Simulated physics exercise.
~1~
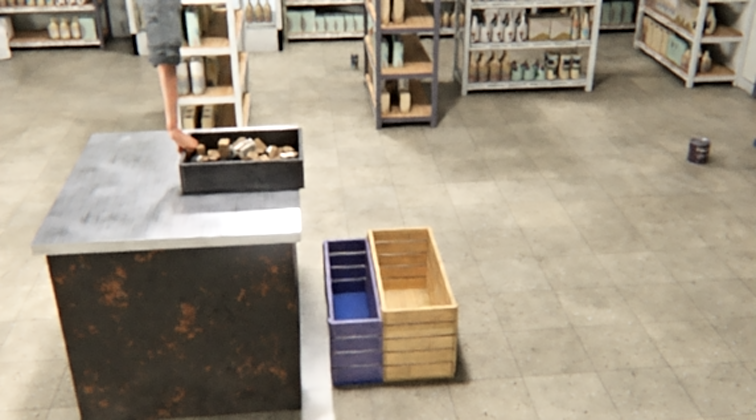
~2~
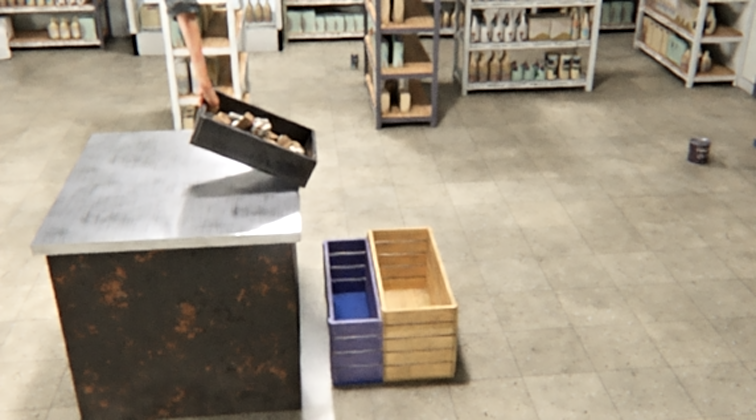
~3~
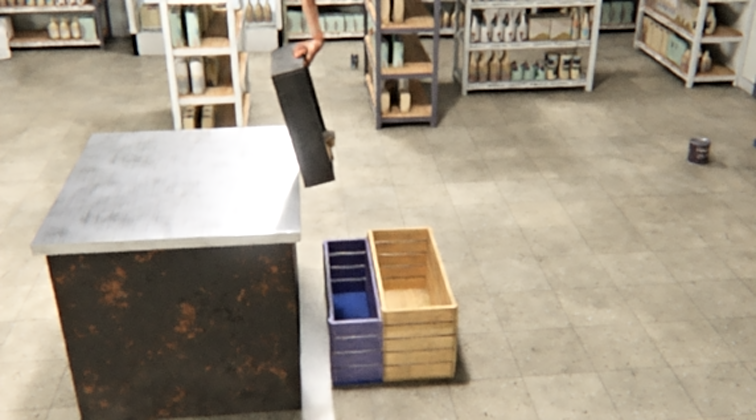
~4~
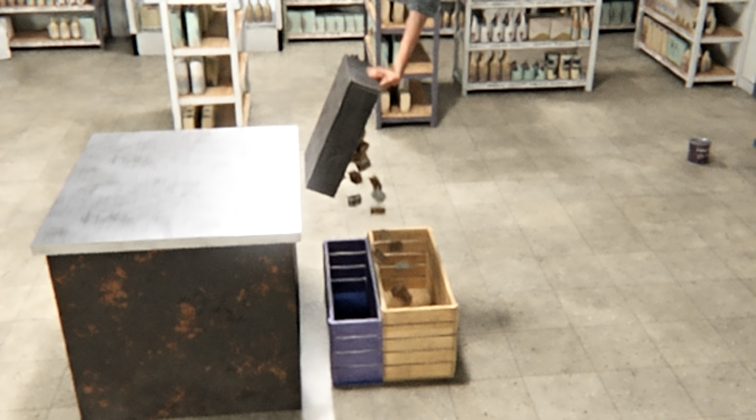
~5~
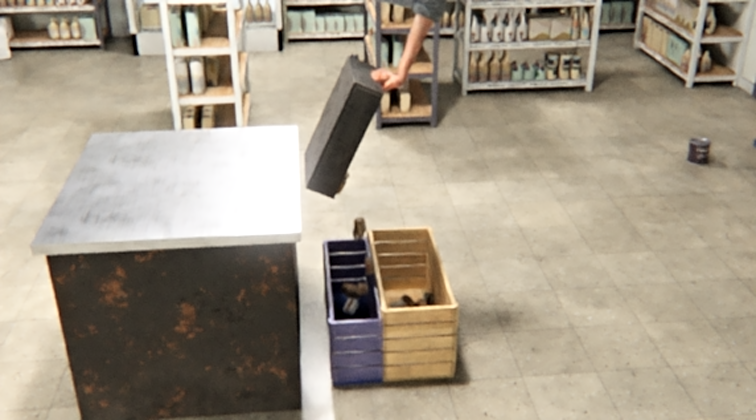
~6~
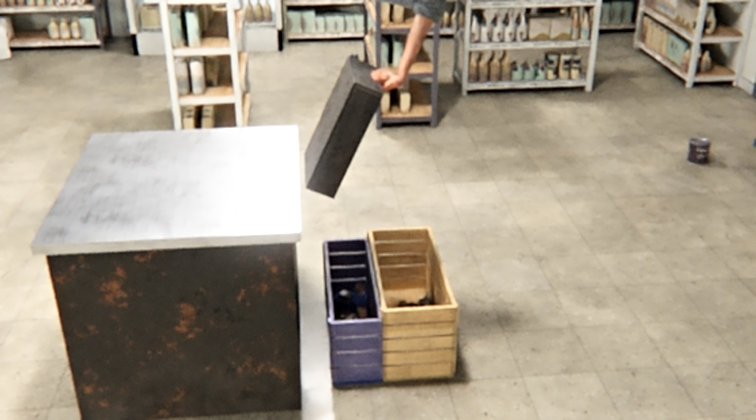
A hand lifted a black crate of small lumpy pieces off the bench, swung it right and tipped it over, spilling them down into the blue tote and the wooden trough, then held the upturned crate above with pieces lying in both.
